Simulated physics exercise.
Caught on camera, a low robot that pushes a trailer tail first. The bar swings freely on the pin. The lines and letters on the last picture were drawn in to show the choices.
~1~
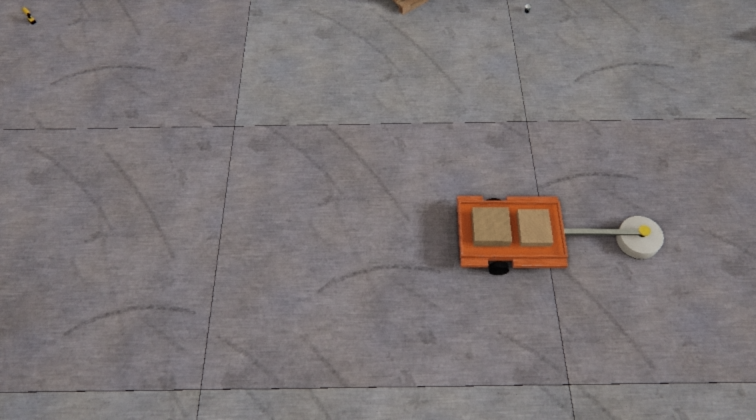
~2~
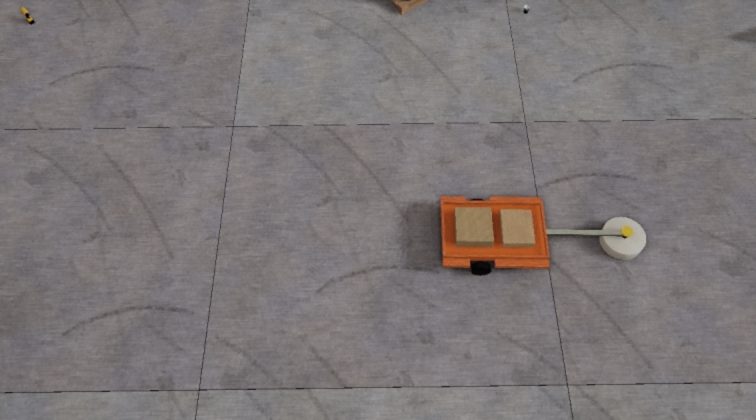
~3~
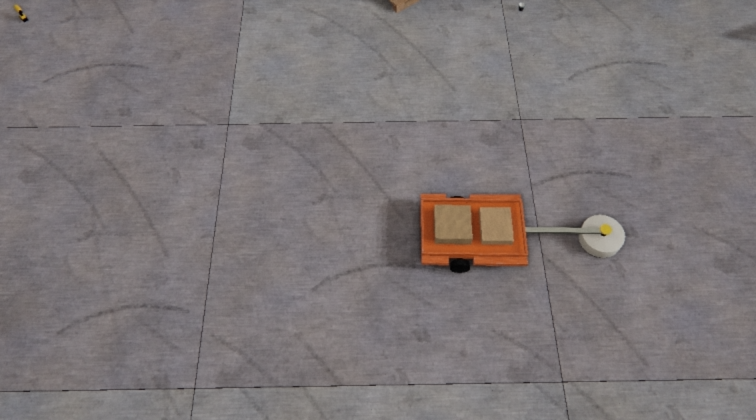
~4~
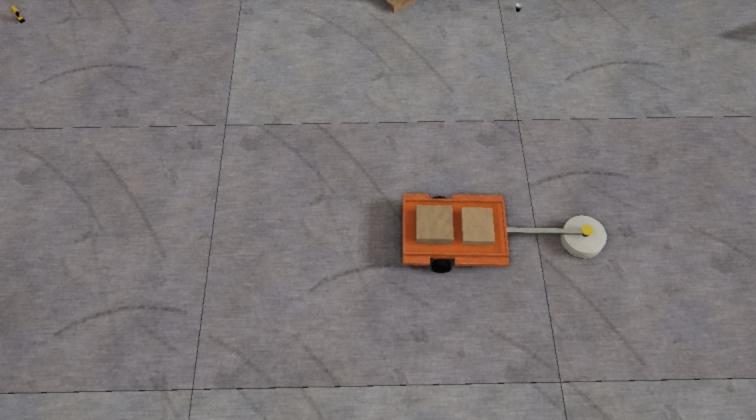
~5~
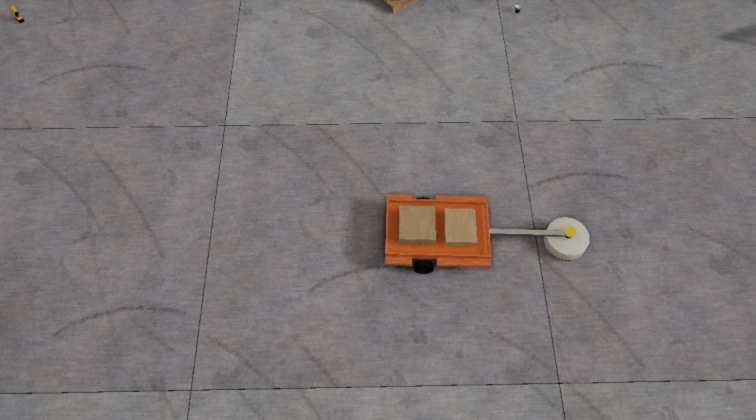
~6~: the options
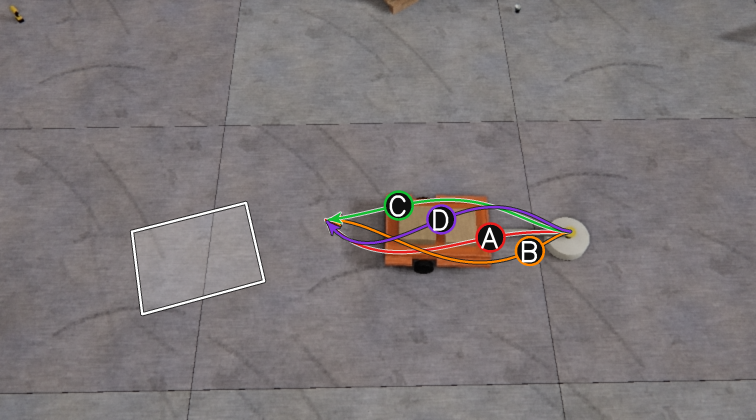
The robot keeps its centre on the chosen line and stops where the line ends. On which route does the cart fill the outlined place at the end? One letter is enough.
D.
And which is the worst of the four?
Route B.
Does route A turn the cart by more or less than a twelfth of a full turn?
Less.
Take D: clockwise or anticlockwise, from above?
It turns anticlockwise.
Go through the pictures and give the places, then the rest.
Orange cart (511, 230); robot (641, 236), in the first frame.
Robot (624, 237); orange cart (493, 230), in the second frame.
Robot (603, 235); orange cart (473, 228), in the third frame.
Robot (584, 235); orange cart (454, 228), in the fourth frame.
Robot (567, 237); orange cart (437, 229), in the fifth frame.
On the copy, A from (570, 232) via (444, 247) to (326, 220); B from (570, 232) via (451, 259) to (329, 220); C from (570, 232) via (445, 200) to (329, 220); D from (570, 232) via (448, 217) to (327, 222); the bay at (197, 256).
On D. First, robot (479, 214), cart (353, 235).
Then, robot (395, 243), cart (261, 252).
Finally, robot (327, 226), cart (195, 257); the cart stands in the bay.
By contrast, A leaves the cart at (206, 188), out of the bay; B leaves the cart at (225, 160), out of the bay; C leaves the cart at (206, 286), out of the bay.
